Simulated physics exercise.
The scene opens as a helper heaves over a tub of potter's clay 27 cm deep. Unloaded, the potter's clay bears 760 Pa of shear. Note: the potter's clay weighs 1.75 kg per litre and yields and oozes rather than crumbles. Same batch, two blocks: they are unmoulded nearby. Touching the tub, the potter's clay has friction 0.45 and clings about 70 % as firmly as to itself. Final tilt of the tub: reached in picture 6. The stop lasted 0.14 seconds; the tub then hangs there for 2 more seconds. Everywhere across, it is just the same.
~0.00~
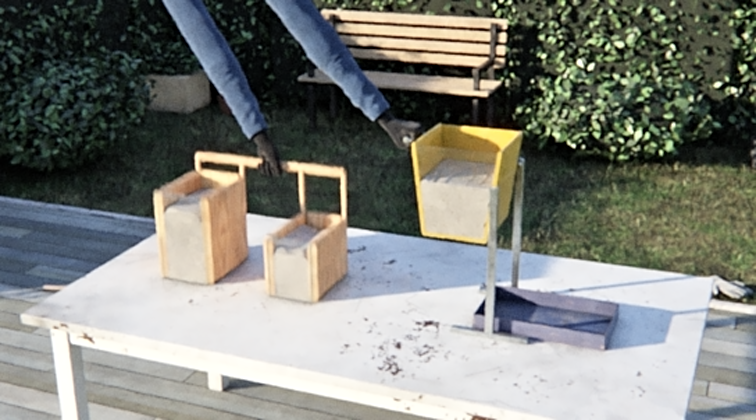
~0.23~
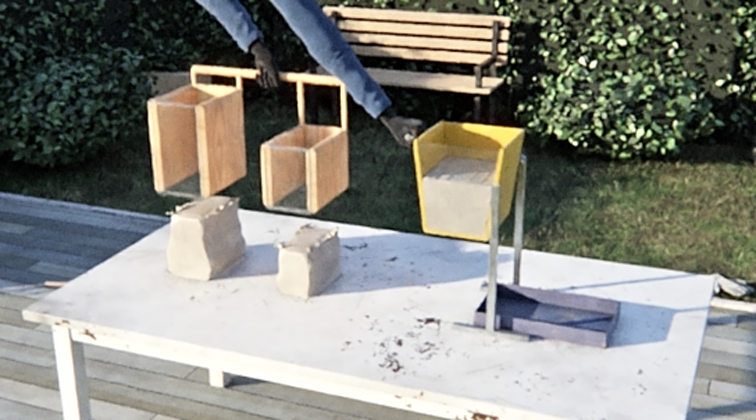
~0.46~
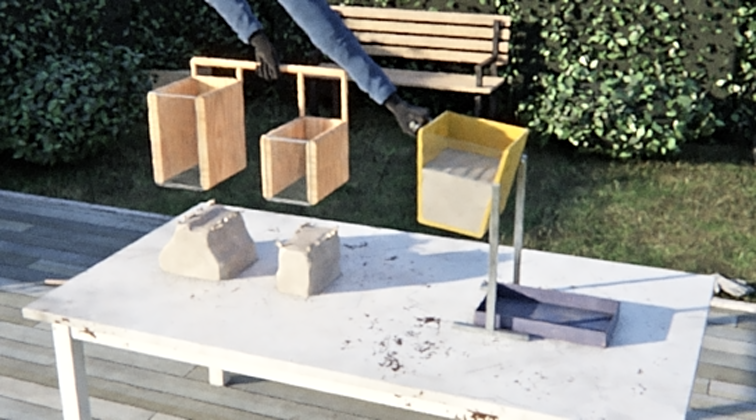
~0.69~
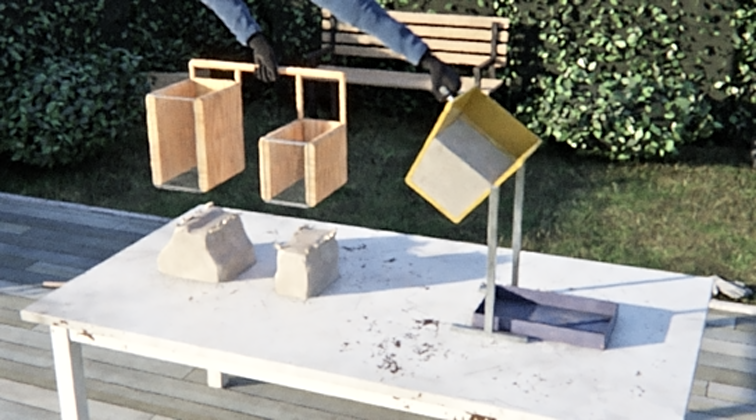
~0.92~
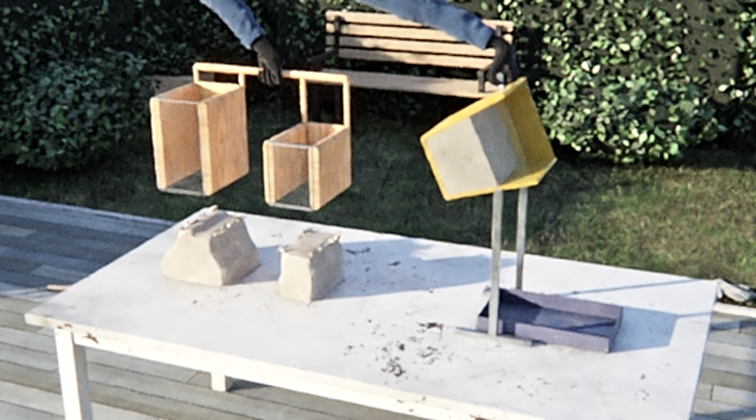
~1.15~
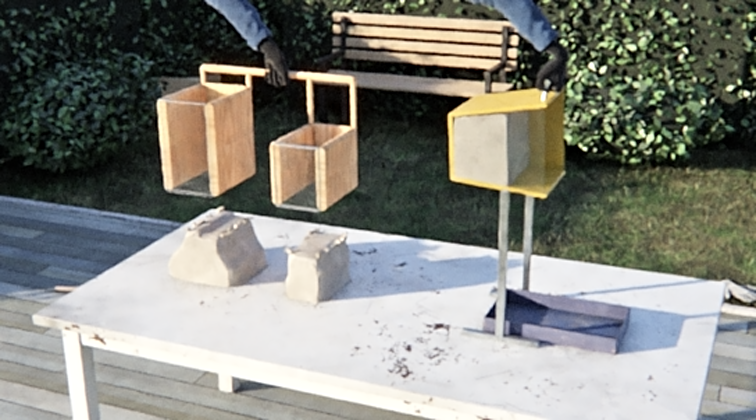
On a garden table, gloved hands lift moulds off two clay blocks, then tilt a yellow tub.
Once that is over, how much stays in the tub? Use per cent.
Some 100 percent stays.
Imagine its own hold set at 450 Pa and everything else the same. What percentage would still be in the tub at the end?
Then roughly 75 %.
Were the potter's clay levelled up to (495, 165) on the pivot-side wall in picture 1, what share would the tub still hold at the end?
Then about 100 %.
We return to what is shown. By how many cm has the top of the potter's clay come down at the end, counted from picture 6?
The top ends up some 4 cm below its level in the last picture.
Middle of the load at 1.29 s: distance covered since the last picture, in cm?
Some 1 cm.
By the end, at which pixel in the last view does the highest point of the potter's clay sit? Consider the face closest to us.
Somewhere near (472, 125) in the last view.
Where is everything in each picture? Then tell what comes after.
Handle-side rim at (415, 145), tilt 0 degrees; crest of the potter's clay at (490, 189); block heights 26 cm, 17 cm (left to right), in the first picture.
Handle-side rim at (417, 142), tilt 0 degrees; crest of the potter's clay at (491, 186); block heights 23 cm, 17 cm (left to right), in the second picture.
Handle-side rim at (422, 132), tilt 7 degrees; crest of the potter's clay at (427, 170); block heights 18 cm, 17 cm (left to right), in the third picture.
Handle-side rim at (452, 105), tilt 35 degrees; crest of the potter's clay at (434, 139); block heights 18 cm, 17 cm (left to right), in the fourth picture.
Handle-side rim at (503, 98), tilt 66 degrees; crest of the potter's clay at (469, 119); block heights 18 cm, 17 cm (left to right), in the fifth picture.
Handle-side rim at (545, 108), tilt 87 degrees; crest of the potter's clay at (504, 115); block heights 18 cm, 17 cm (left to right), in the sixth picture.
After 1.29 s, the tub is at 87 degrees and holds 100 %.
After 1.46 s, the tub is at 87 degrees and holds 100 %.
After 1.63 s, the tub is at 87 degrees and holds 100 %.
After 1.80 s, the tub is at 87 degrees and holds 100 %.
After 3.15 s, the tub is at 87 degrees and holds 100 %.
